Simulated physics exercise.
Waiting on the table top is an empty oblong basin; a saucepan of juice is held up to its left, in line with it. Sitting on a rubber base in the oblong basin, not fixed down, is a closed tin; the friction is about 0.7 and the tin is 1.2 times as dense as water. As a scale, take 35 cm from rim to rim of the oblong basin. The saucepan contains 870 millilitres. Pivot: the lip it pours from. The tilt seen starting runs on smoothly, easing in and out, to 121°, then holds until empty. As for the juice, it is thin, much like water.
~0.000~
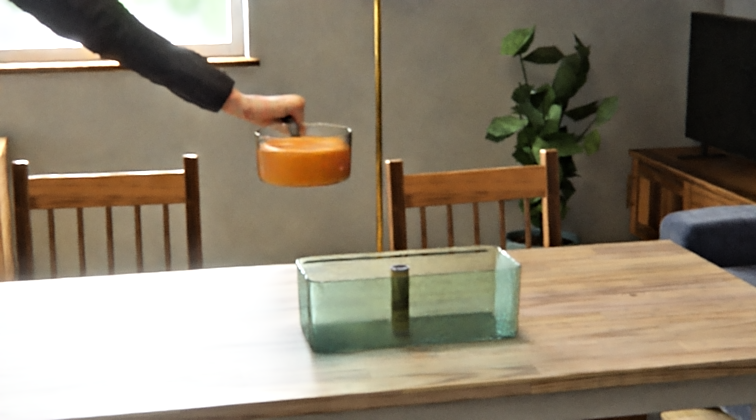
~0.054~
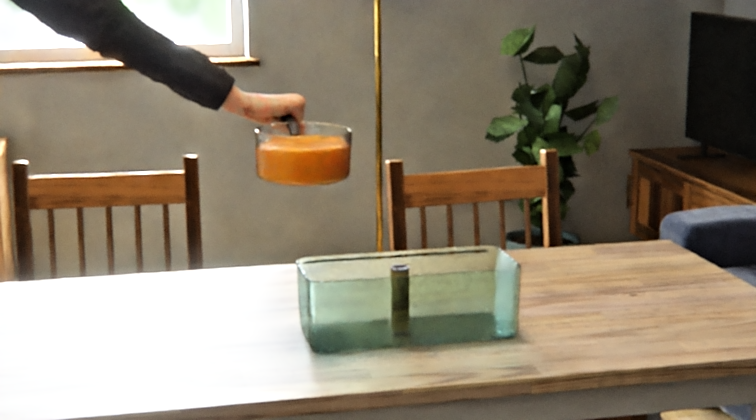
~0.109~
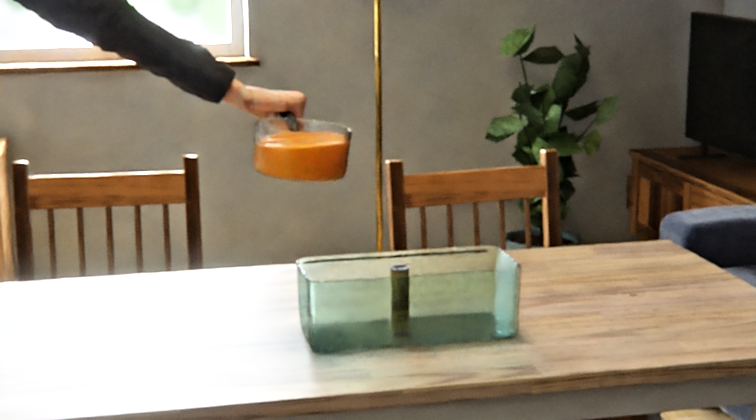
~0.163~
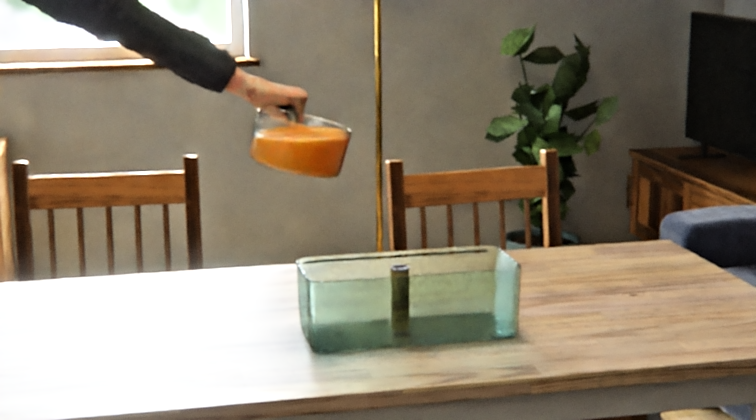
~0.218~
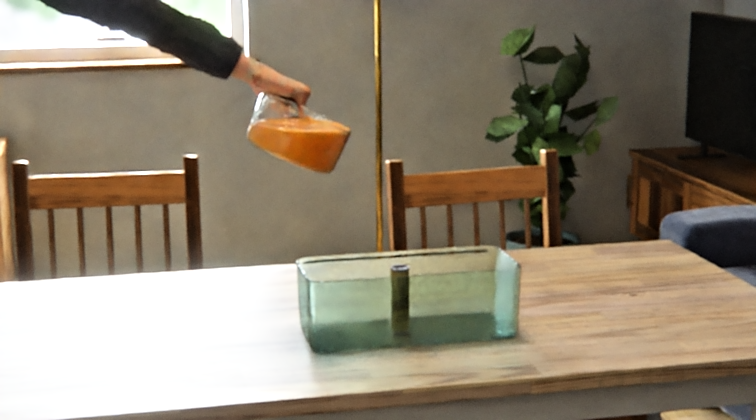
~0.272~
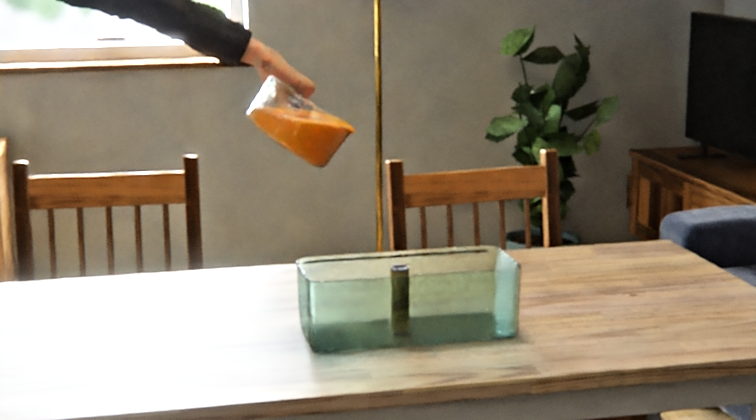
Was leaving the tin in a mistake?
Yes, it gets knocked over.
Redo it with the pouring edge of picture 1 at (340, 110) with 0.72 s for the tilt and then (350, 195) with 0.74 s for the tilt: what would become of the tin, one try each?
In the first try it comes down; in the second it remains standing.
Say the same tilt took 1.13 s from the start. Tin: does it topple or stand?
The tin would stay balanced.
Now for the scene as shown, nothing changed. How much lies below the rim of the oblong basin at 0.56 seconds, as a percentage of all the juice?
Around 4 percent.
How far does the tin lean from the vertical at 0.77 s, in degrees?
I'd say it's tipped close to 0 degrees.
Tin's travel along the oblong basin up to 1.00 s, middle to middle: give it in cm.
Around 4 cm.
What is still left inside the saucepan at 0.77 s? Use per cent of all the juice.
I'd say some 1 per cent remains.
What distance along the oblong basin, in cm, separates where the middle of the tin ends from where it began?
In the end the tin's centre has shifted about 8.0 centimetres.
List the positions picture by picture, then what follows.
In the first frame, tilt 0°; pouring edge (350, 131); surface from (258, 146) to (348, 143); the oblong basin's rim runs from (302, 271) to (509, 258); the tin's top is at (400, 270).
In the second frame, tilt 2°; pouring edge (350, 131); surface from (257, 146) to (347, 141).
In the third frame, tilt 6°; pouring edge (350, 131); surface from (256, 143) to (347, 136).
In the fourth frame, tilt 14°; pouring edge (350, 131); surface from (254, 136) to (347, 132).
In the fifth frame, tilt 24°; pouring edge (349, 131); surface from (252, 124) to (349, 126).
In the sixth frame, tilt 36°; pouring edge (349, 131); surface from (251, 109) to (345, 124); 2 per cent is over the edge.
Then, 0.56 s in, the tilt is 105° and 27 per cent is still to pour; the tin stands where it began.
Then, 0.77 s in, the tilt is 121° and 1 per cent is still to pour; the tin stands where it began.
Then, 1.00 s in, the tilt is 121° and 0 per cent is still to pour; the tin leans 29°.
Then, 1.24 s in, the tilt is 121° and 0 per cent is still to pour; the tin lies on its side.
Finally, the tin lies on its side.
